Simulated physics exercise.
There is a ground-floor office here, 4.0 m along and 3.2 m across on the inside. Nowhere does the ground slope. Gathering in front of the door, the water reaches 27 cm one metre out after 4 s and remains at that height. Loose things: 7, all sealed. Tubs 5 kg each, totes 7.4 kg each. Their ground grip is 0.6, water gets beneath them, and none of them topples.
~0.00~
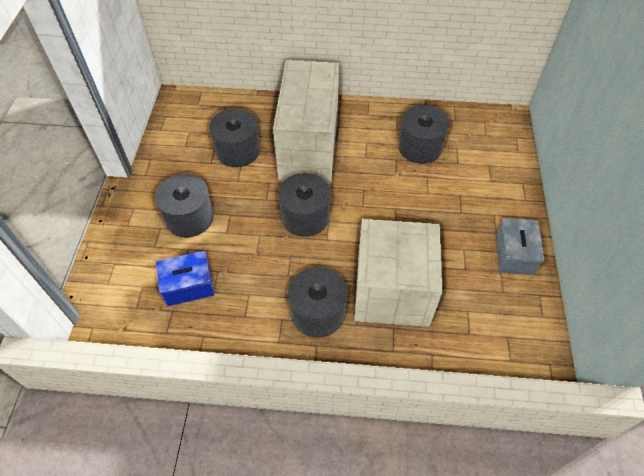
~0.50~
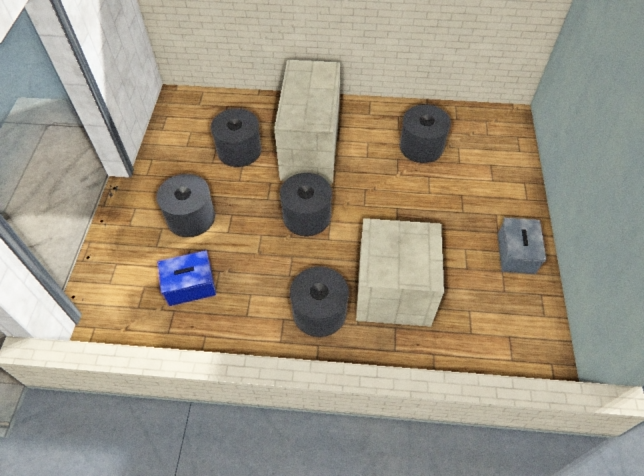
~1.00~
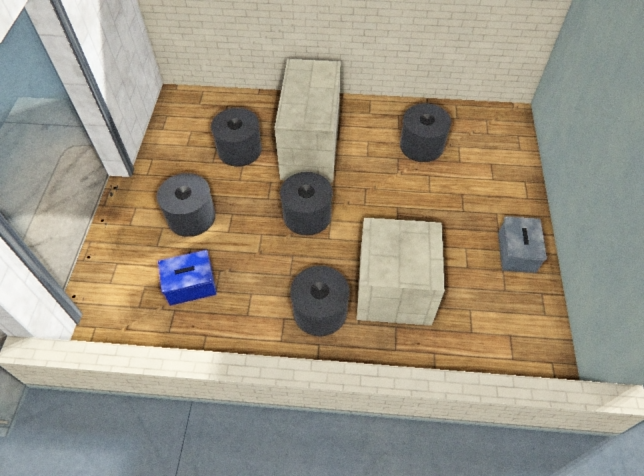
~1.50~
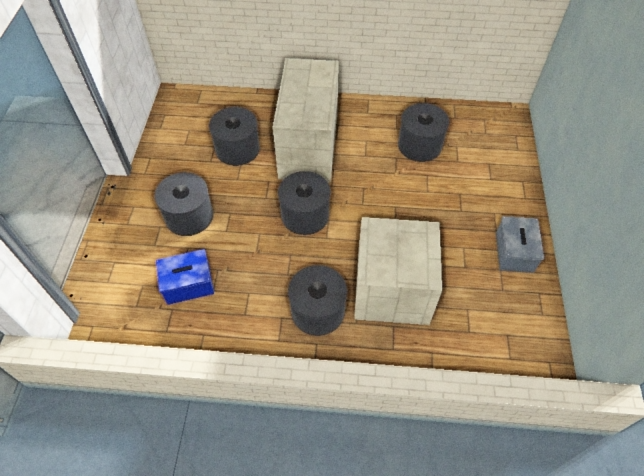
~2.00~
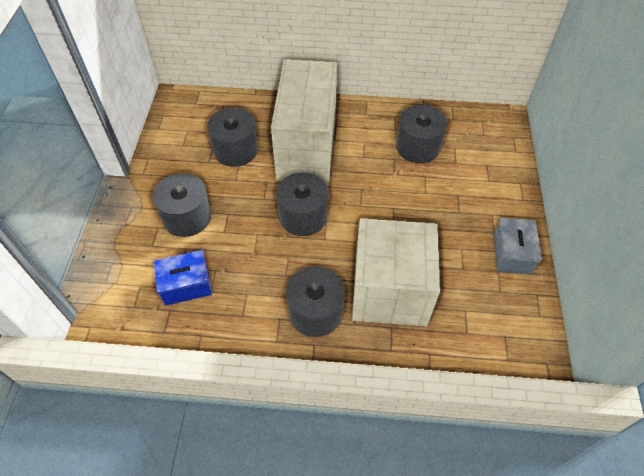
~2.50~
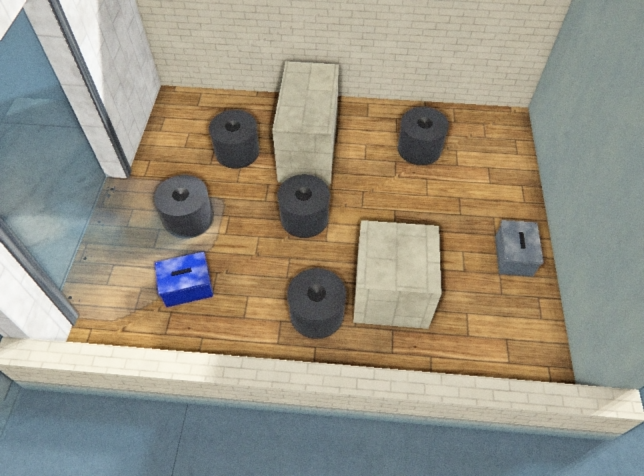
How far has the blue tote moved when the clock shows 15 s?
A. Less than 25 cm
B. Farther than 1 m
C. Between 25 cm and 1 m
(B) Farther than 1 m.
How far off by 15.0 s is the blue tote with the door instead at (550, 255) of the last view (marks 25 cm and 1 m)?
I'd expect the blue tote to shift slightly.
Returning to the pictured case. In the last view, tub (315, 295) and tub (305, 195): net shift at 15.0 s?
Shifts: 140 cm / 200 cm.
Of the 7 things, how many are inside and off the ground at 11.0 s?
7.
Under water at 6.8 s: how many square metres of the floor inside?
Close to 11.5 m2, I'd say.
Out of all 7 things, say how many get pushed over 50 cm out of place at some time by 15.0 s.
The tally stands at 7.
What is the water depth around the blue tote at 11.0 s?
Roughly 17 cm deep.
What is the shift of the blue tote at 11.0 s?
Roughly 250 cm.
After 3.5 s the blue tote is near (204, 308), 0.4 m from its start, aground; 0 afloat.
After 6.8 s the blue tote is near (528, 355), 2.7 m from its start, afloat; 7 afloat.
After 11.0 s the blue tote is near (514, 271), 2.6 m from its start, afloat; 7 afloat.
After 15.0 s the blue tote is near (506, 183), 2.8 m from its start, afloat; 7 afloat.
